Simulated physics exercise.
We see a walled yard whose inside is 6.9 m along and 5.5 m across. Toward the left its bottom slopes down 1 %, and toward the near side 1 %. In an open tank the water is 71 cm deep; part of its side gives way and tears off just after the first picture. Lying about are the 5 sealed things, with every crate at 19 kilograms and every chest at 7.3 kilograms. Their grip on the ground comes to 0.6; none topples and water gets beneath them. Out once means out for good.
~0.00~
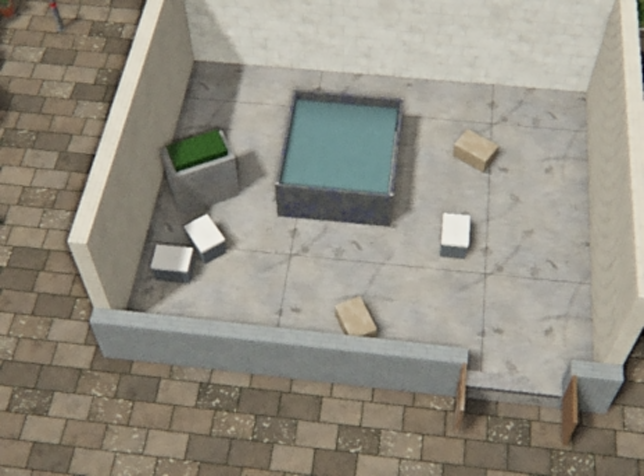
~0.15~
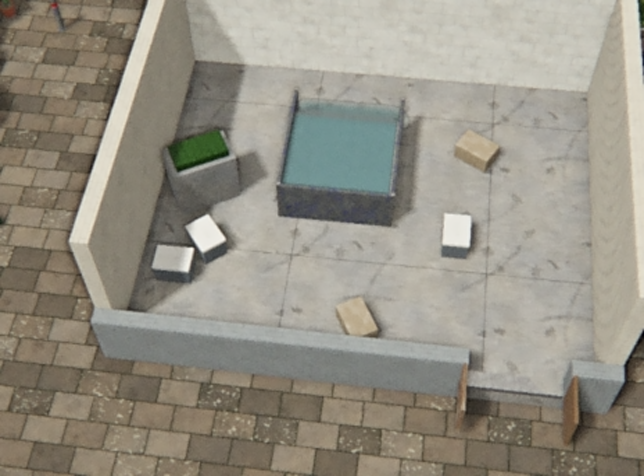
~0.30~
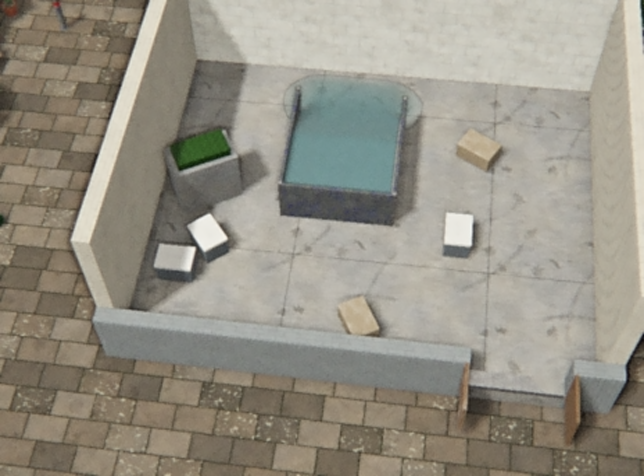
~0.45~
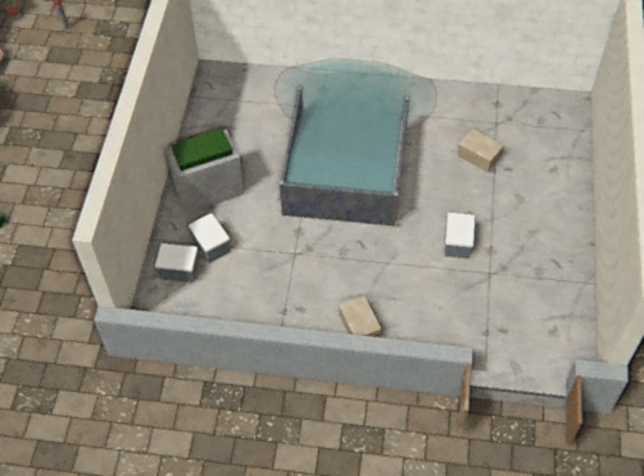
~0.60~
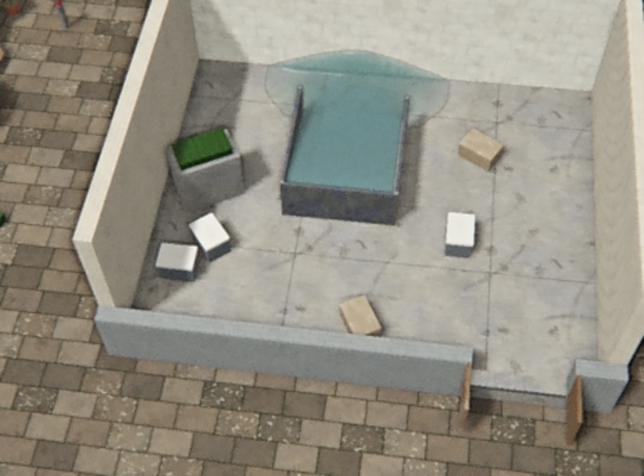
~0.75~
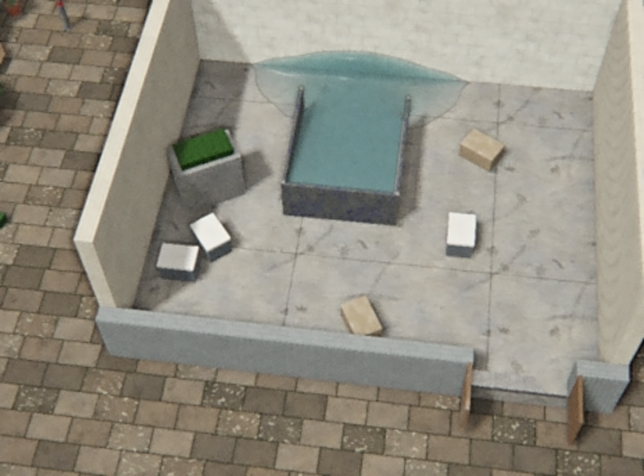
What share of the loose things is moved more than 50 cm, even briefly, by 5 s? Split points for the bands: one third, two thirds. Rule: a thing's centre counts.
I predict the proportion will never get to a third.
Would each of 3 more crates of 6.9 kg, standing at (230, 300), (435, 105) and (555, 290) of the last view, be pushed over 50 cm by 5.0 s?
Answers in order are does not cross, crosses the line and crosses the line.
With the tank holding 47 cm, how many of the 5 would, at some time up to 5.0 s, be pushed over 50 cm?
Result: 0.
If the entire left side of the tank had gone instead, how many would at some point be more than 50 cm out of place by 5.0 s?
The count would be 3.
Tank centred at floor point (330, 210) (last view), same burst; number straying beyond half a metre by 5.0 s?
In that case the number is 1.
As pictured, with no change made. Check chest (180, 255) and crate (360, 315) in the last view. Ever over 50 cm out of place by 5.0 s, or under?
Well, one then the other: A bigger shift, then a smaller shift.
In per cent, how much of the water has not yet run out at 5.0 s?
Close to 98 in a hundred parts remain.
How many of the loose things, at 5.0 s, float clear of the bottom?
I'd say 1 of them.
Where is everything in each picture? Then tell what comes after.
A crate at (477, 145) rests on the ground; a chest at (172, 257) rests on the ground; 3.2 m2 under water; 0 of 5 have shifted, in the first picture.
A crate at (478, 145), on the bottom; a chest at (173, 257), on the bottom; 4.2 m2 under water; 0 of 5 have shifted, in the second picture.
A crate at (480, 144) rests on the ground; a chest at (175, 256), on the bottom; 5.5 m2 under water; 0 of 5 have shifted, in the third picture.
A crate at (481, 144) rests on the ground; a chest at (176, 256), on the bottom; water covers 6.3 m2; 0 of 5 have shifted, in the fourth picture.
A crate at (482, 144), on the bottom; a chest at (177, 256), on the bottom; 6.6 m2 under water; 0 of 5 have shifted, in the fifth picture.
A crate at (483, 144), on the bottom; a chest at (178, 256) rests on the ground; water covers 7.0 m2; 0 of 5 have shifted, in the sixth picture.
After 1.1 s 0 of 5 are over 50 cm from their spots; 0 afloat.
After 2.2 s 0 of 5 are over 50 cm from their spots; 0 afloat.
After 3.5 s 0 of 5 are over 50 cm from their spots; 0 afloat.
After 5.0 s 1 of 5 are over 50 cm from their spots, and 1 have been at some point; 1 afloat.
